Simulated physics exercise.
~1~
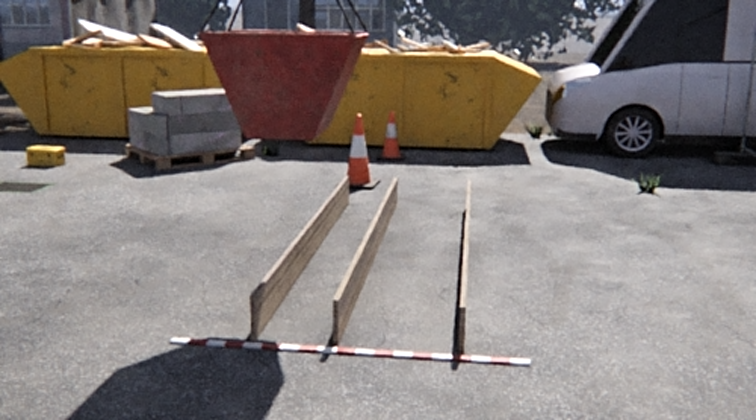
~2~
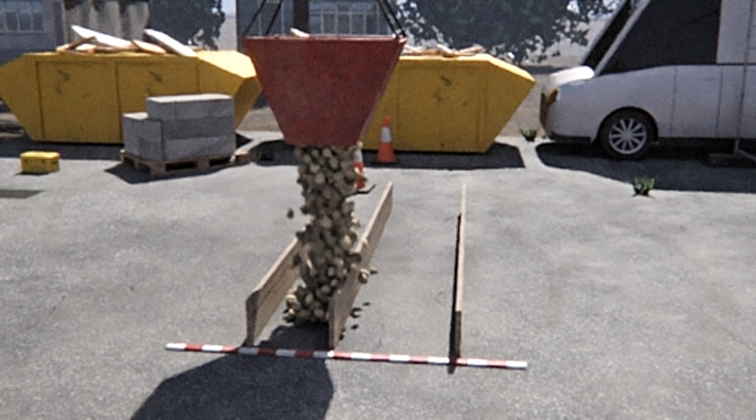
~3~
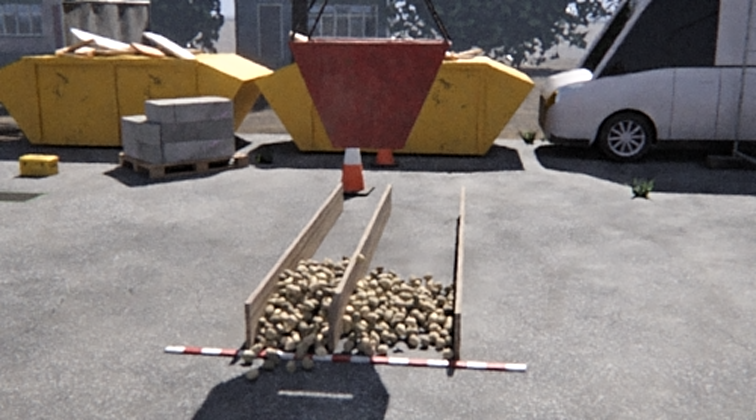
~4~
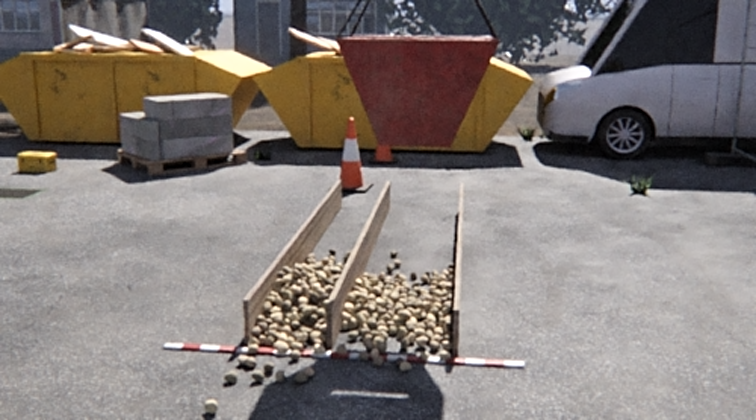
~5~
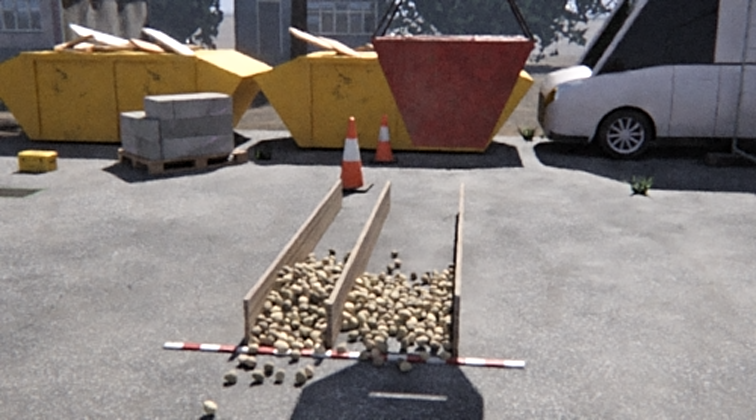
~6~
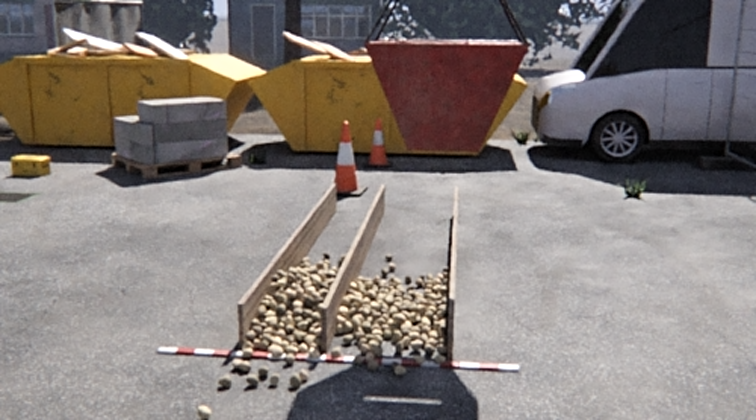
At first, a red skip hangs from chains above a paved yard, near three upright wooden boards that form two bays, with a red and white striped pole lying across their near ends. The skip moves rightwards and pours a thick stream of pale, rounded stones down around the middle board. The stones settle between the boards on both sides, while a few spill past the striped pole. The emptied skip continues right, then hangs nearly still. In the end, stones lie in both bays, with the larger share in the left one.
